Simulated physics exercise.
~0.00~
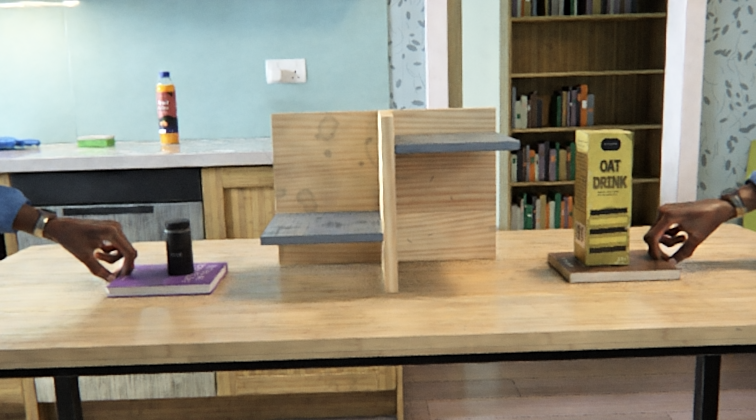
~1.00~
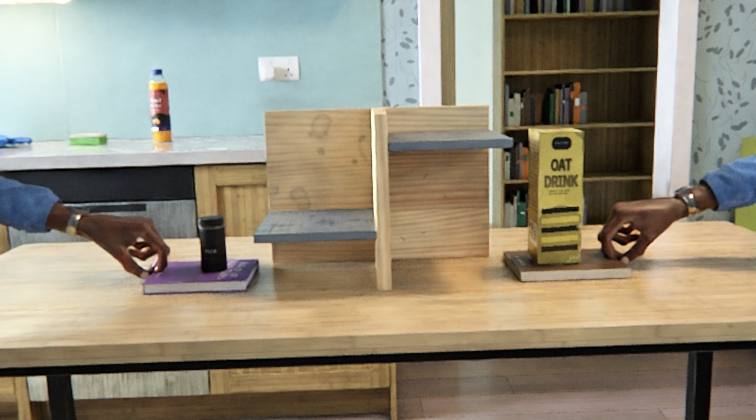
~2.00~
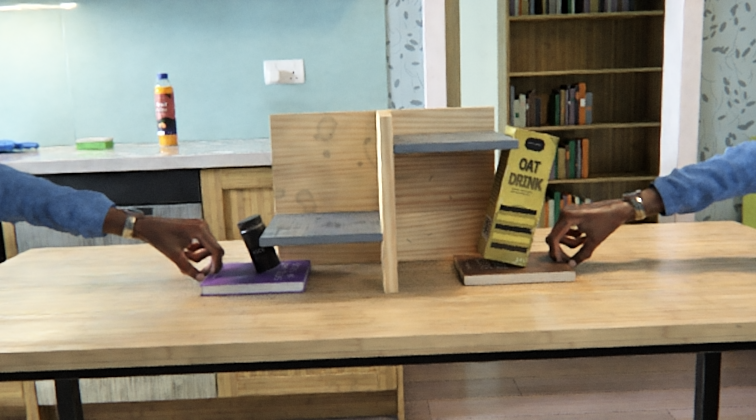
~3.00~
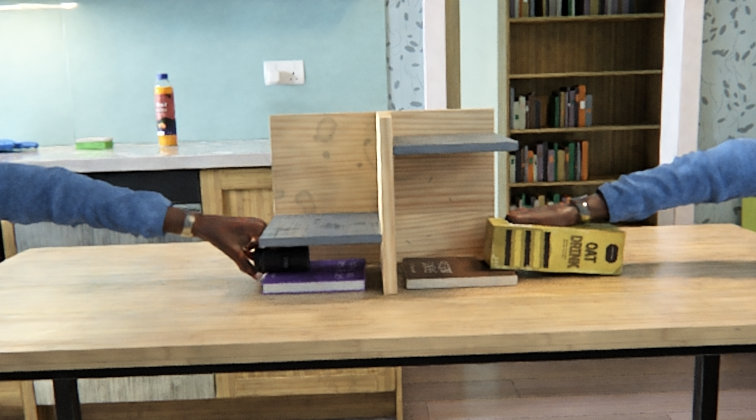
The clip shows two hands pushing a purple book carrying a black shaker and a brown book carrying a yellow carton inward beneath a wooden rack's shelves; both items strike the shelves, tip outward and end on their sides as the books slide under.
